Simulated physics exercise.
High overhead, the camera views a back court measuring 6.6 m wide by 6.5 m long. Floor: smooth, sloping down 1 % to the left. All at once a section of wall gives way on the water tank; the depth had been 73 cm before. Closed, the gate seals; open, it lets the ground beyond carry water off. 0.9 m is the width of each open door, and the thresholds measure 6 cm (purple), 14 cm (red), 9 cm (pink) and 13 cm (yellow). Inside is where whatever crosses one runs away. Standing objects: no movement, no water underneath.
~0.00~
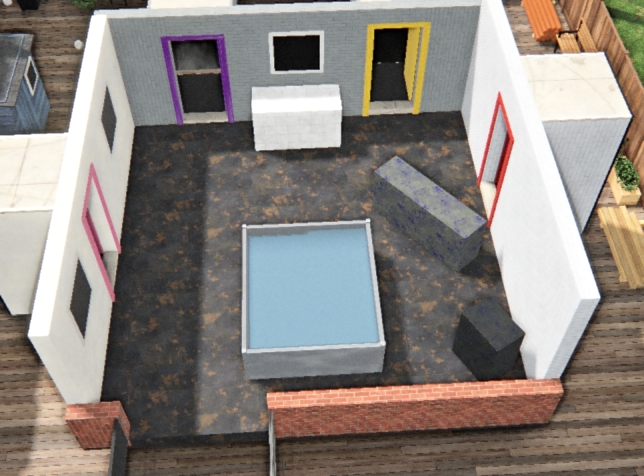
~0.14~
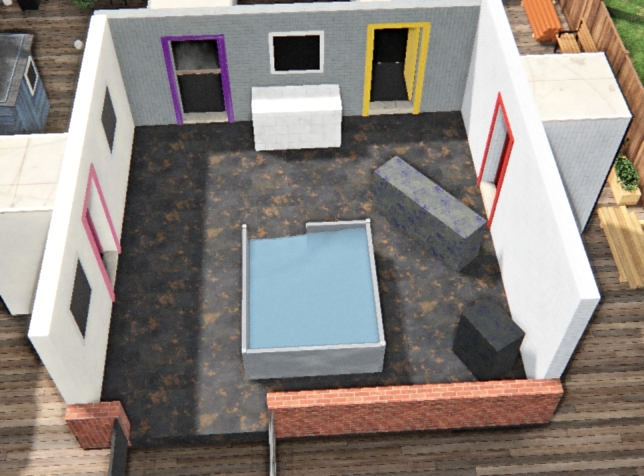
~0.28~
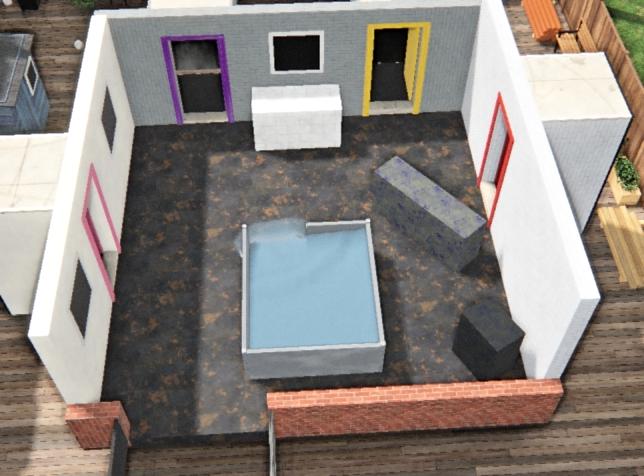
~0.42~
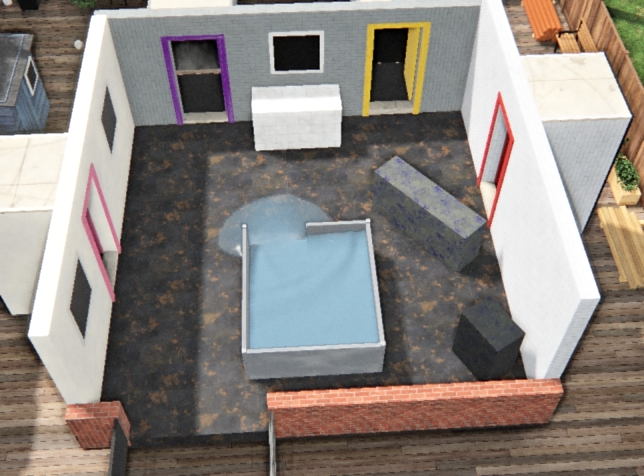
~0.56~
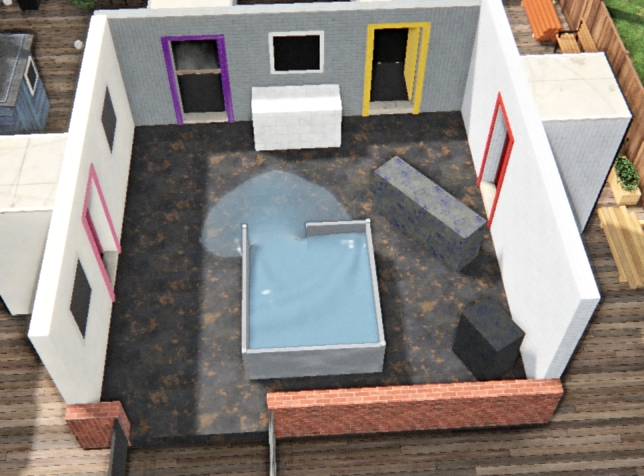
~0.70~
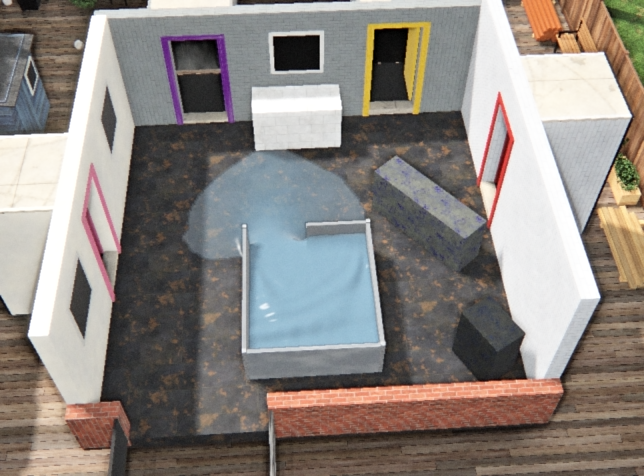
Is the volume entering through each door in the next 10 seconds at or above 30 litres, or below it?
Purple door: At or above, red door: Below, pink door: Below, yellow door: Below.
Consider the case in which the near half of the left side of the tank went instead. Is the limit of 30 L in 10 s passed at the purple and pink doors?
Purple: Exceeding the limit; pink: Exceeding the limit.
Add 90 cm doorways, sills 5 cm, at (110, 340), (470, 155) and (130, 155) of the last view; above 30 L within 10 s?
In turn: Under, past it, past it.
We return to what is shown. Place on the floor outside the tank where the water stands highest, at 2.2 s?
Close to pixel (134, 137).
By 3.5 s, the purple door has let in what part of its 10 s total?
Fraction in by then: Around 45 per cent.
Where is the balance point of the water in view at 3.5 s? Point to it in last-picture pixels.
I'd say somewhere around (287, 236).
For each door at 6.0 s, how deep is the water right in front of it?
Depths: Purple door 16 cm, red door 7 cm, pink door 7 cm, yellow door 8 cm.
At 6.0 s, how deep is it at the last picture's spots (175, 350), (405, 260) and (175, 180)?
Close to 3, 0 and 12 centimetres.
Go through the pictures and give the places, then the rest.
Still water, 73 cm deep, in the water tank at (310, 285), in the first picture.
Water pours out on the water tank's far side and has run 0.6 m, to a hidden place; typically 6 cm deep outside, 73 cm at the water tank's back, in the second picture.
Water pours out on the water tank's far side and has run 0.9 m, to (303, 222); typically 11 cm deep outside, 73 cm at the water tank's back, in the third picture.
The front is at (292, 198), 1.4 m from the gap on the water tank's far side; 1.9 m2 of floor is under water; 73 cm left at the back of the water tank, in the fourth picture.
Water pours out on the water tank's far side and has run 1.9 m, to (265, 175); typically 5 cm deep outside, 73 cm at the water tank's back, in the fifth picture.
The front is at (268, 150), 2.6 m from the gap on the water tank's far side; 5.3 m2 of floor is under water; 68 cm left at the back of the water tank, in the sixth picture.
After 1.4 s water covers 30 % of the floor and is deepest (37 cm) near (273, 245); purple door 13 cm at the sill, 6 L in, red door not reached, pink door not reached, yellow door not reached.
After 2.2 s water covers 40 % of the floor and is deepest (38 cm) near (134, 137); purple door 19 cm at the sill, 101 L in, red door not reached, pink door not reached, yellow door 9 cm at the sill, 0 L in.
After 3.5 s water covers 50 % of the floor and is deepest (27 cm) near (135, 131); purple door 21 cm at the sill, 243 L in, red door 4 cm at the sill, 0 L in, pink door 1 cm at the sill, 0 L in, yellow door 7 cm at the sill, 0 L in.
After 6.0 s water covers 70 % of the floor and is deepest (18 cm) near (135, 131); purple door 16 cm at the sill, 448 L in, red door 7 cm at the sill, 0 L in, pink door 7 cm at the sill, 0 L in, yellow door 8 cm at the sill, 0 L in.
After 10.0 s water covers 90 % of the floor and is deepest (12 cm) near (133, 143); purple door 12 cm at the sill, 564 L in, red door 9 cm at the sill, 0 L in, pink door 5 cm at the sill, 0 L in, yellow door 10 cm at the sill, 0 L in.
